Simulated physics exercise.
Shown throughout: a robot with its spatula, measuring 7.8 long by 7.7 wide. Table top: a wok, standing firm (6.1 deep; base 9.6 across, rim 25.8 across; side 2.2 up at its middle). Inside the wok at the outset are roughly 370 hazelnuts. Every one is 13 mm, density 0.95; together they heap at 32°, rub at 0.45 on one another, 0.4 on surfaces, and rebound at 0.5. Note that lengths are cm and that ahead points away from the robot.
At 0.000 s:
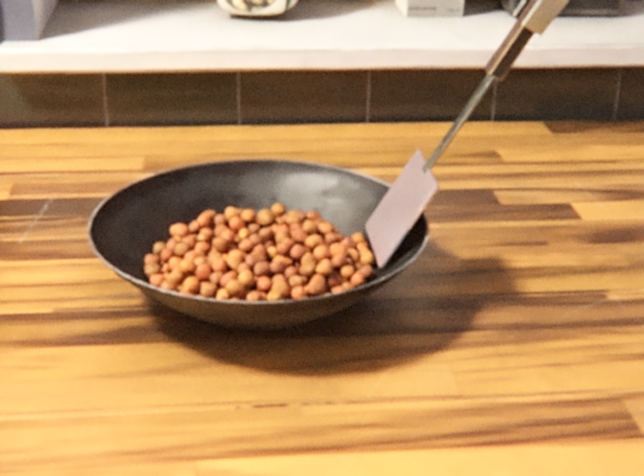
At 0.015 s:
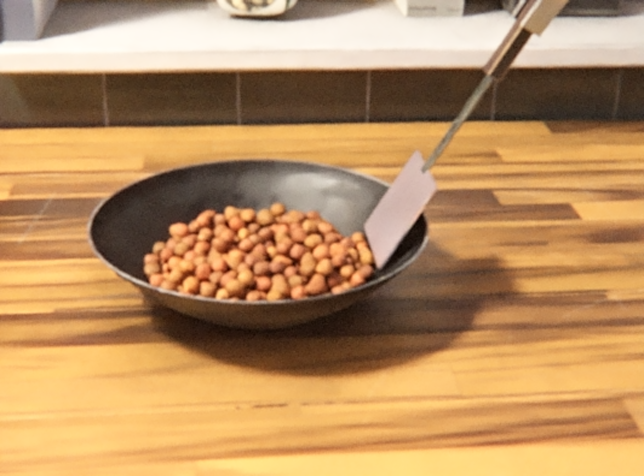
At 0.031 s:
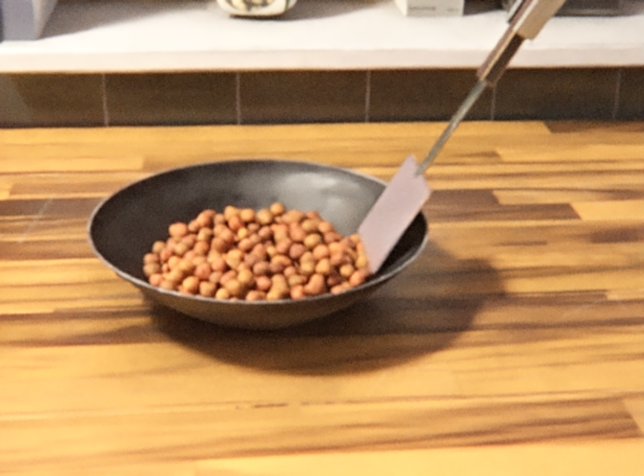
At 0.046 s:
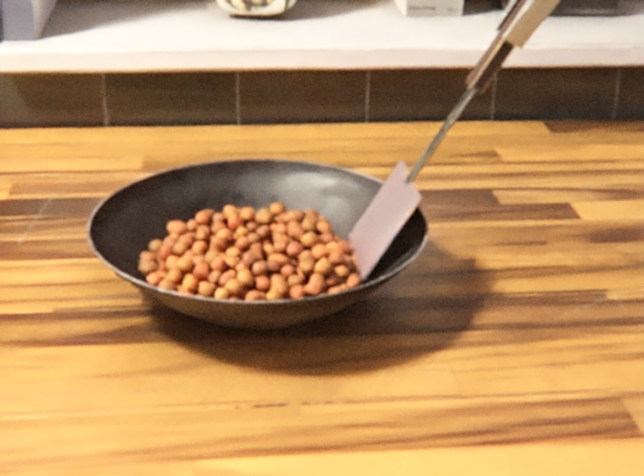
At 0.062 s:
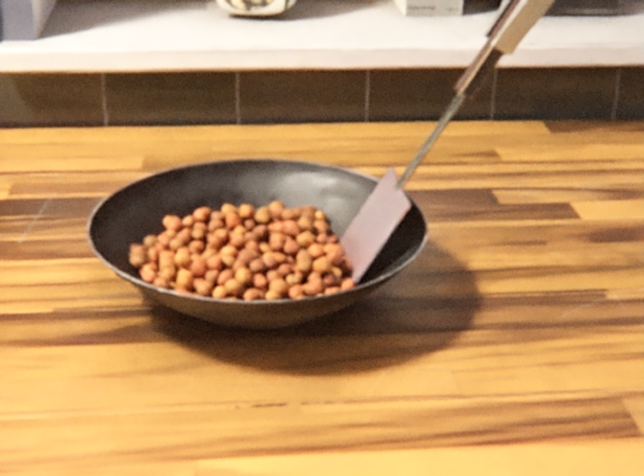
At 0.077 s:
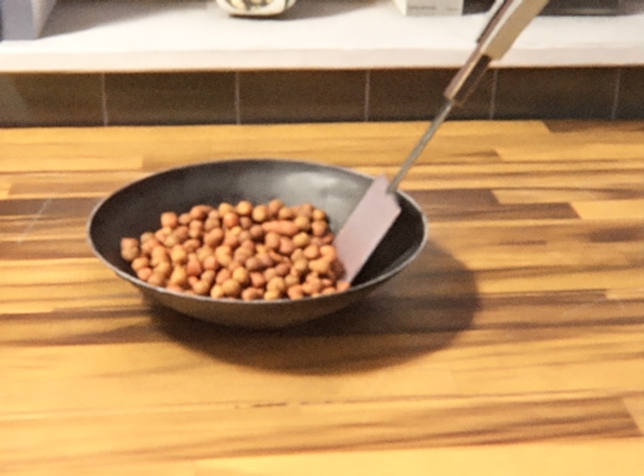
On a striped wooden table top, a dark wok holds a heap of round brown nuts, with a flat pale spatula resting against their right side. The spatula slides a short way left and slightly down inside the wok, pushing the nuts so that the heap shifts a little toward the left.
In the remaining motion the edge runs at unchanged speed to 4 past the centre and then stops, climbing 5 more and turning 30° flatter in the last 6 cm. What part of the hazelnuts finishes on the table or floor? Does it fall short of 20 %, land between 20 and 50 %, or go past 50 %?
It falls short of 20 %.
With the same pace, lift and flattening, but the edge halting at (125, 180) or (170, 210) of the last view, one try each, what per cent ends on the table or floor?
The two tries give near 30 and near 10 in a hundred.
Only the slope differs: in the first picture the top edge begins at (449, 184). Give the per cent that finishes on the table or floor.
Some 0 per cent.
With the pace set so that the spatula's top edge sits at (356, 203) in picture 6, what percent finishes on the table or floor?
Roughly 10 per cent.
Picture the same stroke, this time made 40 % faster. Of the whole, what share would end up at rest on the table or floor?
Roughly 0 in a hundred.
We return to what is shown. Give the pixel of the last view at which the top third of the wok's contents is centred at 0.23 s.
Near (182, 237).
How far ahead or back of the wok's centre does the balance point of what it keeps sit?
Roughly 3.5 centimetres ahead.
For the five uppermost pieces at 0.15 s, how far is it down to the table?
Roughly 6 cm above the table.
After 0.15 s, sloping 59°, highest piece 6 above the table; 374 in the wok.
After 0.23 s, sloping 43°, highest piece 7 above the table; 374 in the wok.
After 0.47 s, sloping 29°, highest piece 7 above the table; 373 in the wok, 1 on the table or floor.
After 1.52 s, sloping 29°, highest piece 7 above the table; 373 in the wok, 1 on the table or floor.
In the end, 373 in the wok, 1 on the table or floor. That is 0 % on the table or floor.
